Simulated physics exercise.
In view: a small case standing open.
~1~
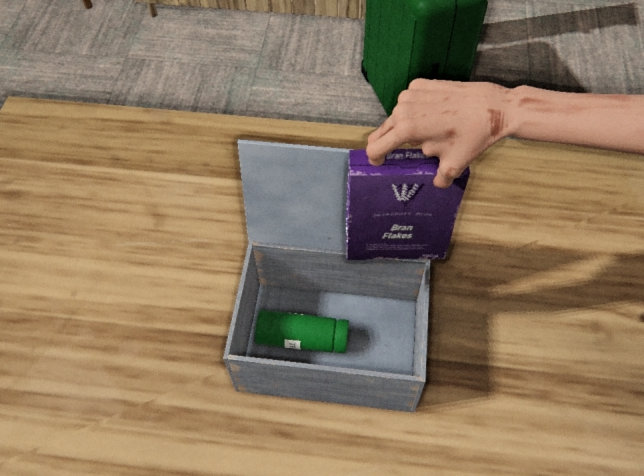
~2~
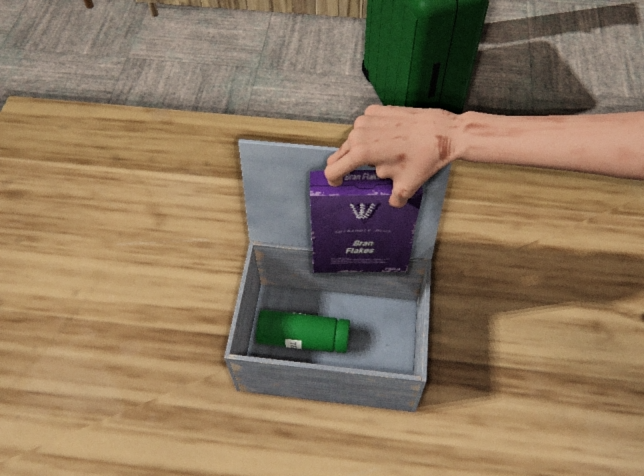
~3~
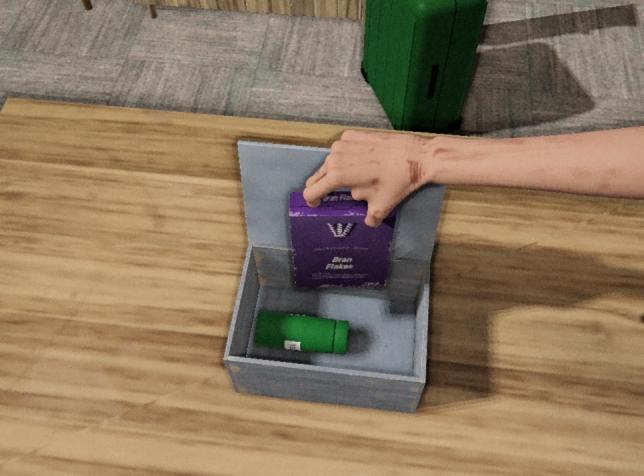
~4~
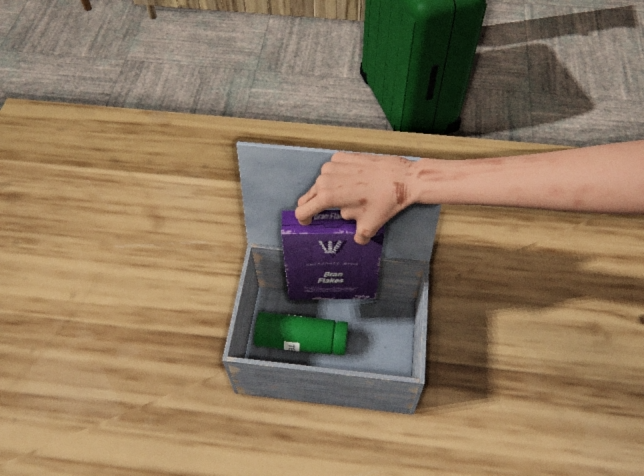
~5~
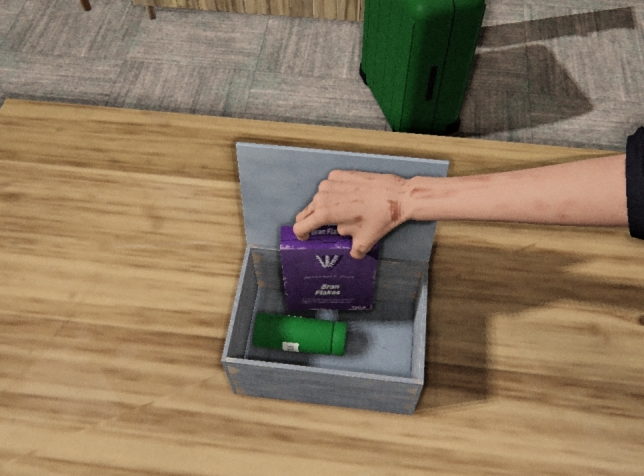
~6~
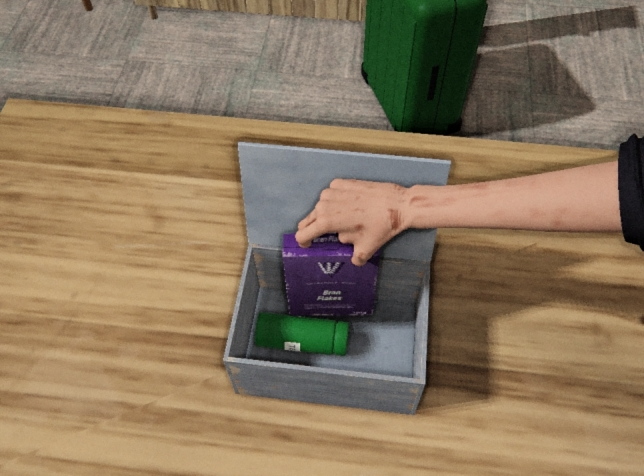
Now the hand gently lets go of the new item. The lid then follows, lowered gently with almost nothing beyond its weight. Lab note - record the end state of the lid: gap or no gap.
End state: No gap.
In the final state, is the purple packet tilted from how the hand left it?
Result: The purple packet leans over.
Then, 1.40 s past the last view, lid 76° above the rim; purple packet displaced a little near (326, 286).
Then, 1.90 s past the last view, lid 19° above the rim; purple packet rocked 40° from its first pose near (321, 317).
Finally, lid shut; down or leaning hard in the box, purple packet; green shaker still in place. Final places as the last picture's camera would see them, purple packet near (321, 324).
